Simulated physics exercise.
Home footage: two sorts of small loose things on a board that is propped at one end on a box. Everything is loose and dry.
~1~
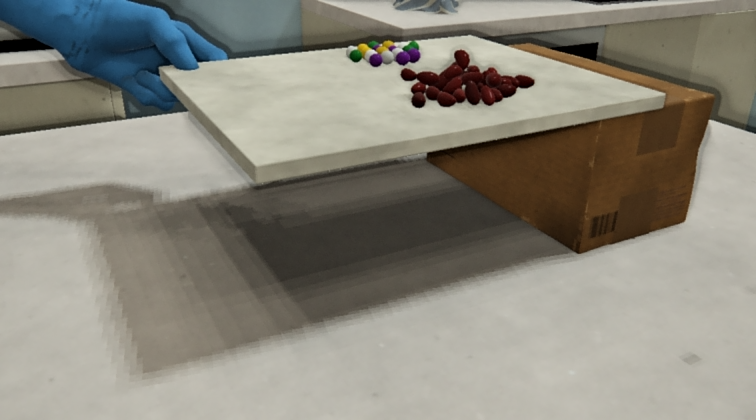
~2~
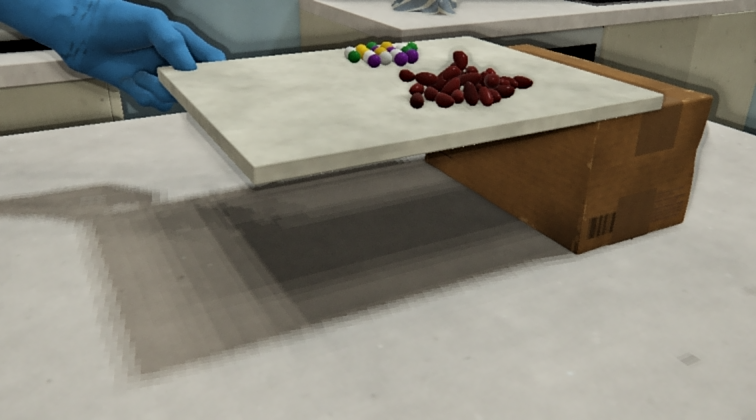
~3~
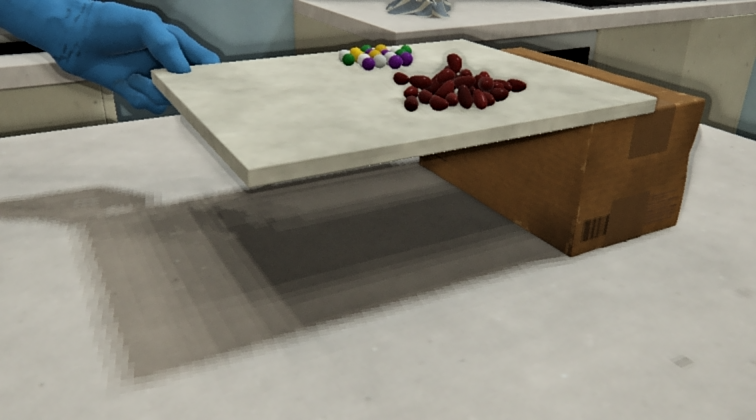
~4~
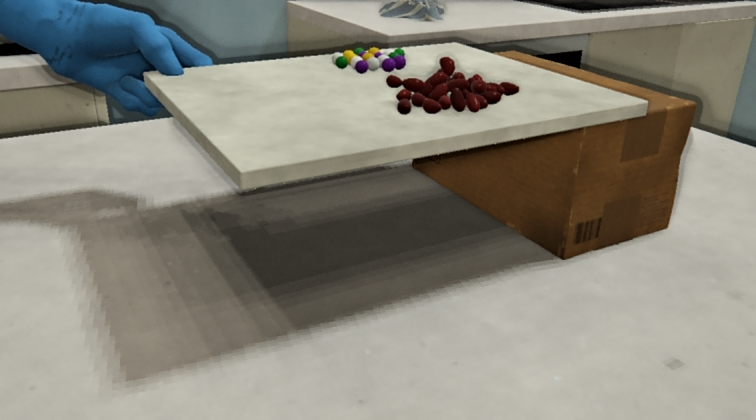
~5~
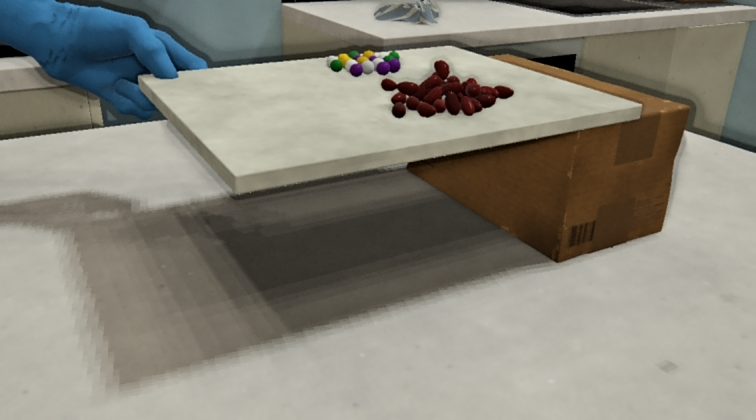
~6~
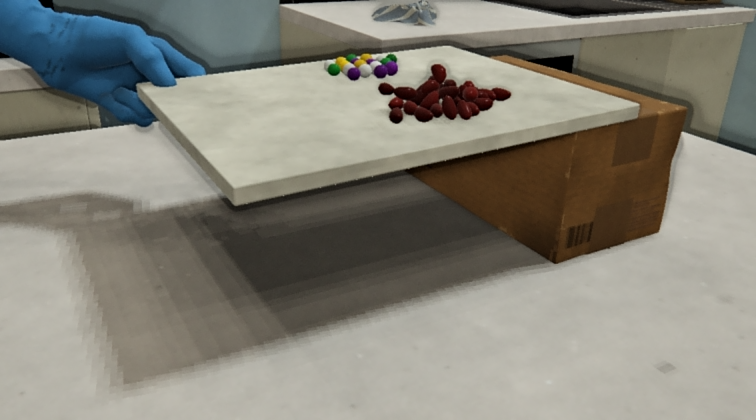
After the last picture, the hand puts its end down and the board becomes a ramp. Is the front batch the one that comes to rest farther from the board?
No, the back one.
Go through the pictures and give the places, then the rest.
Held end of the board near (267, 166), level; box near (550, 133), nearly half as high as the board is long; front batch near (476, 88), some kidney beans; back batch near (382, 54), a few round plastic beads, in the first picture.
Held end of the board near (265, 167), level; back batch near (381, 55), in the second picture.
Held end of the board near (259, 170), level; front batch near (468, 92), in the third picture.
Held end of the board near (252, 173), level; back batch near (368, 60), in the fourth picture.
Held end of the board near (247, 177), level; front batch near (456, 99), in the fifth picture.
Held end of the board near (245, 187), down by 2°; box near (527, 144); front batch near (453, 102), not moving; back batch near (360, 67), not moving, in the sixth picture.
Then, 0.43 s on from there, board sloping at 12°; front batch the whole lot still on the board; back batch the whole lot still on the board.
Then, 0.89 s on from there, board sloping at 24°; front batch the whole lot still on the board; back batch mostly less than half a board's length out.
Then, 1.44 s on from there, board resting at 26°; front batch mostly at the foot of the board; back batch mostly one to two board lengths out.
In the end, board resting at 26°; front batch mostly at the foot of the board; back batch mostly more than two board lengths out, near half gone off the counter; the back batch has gone farther.
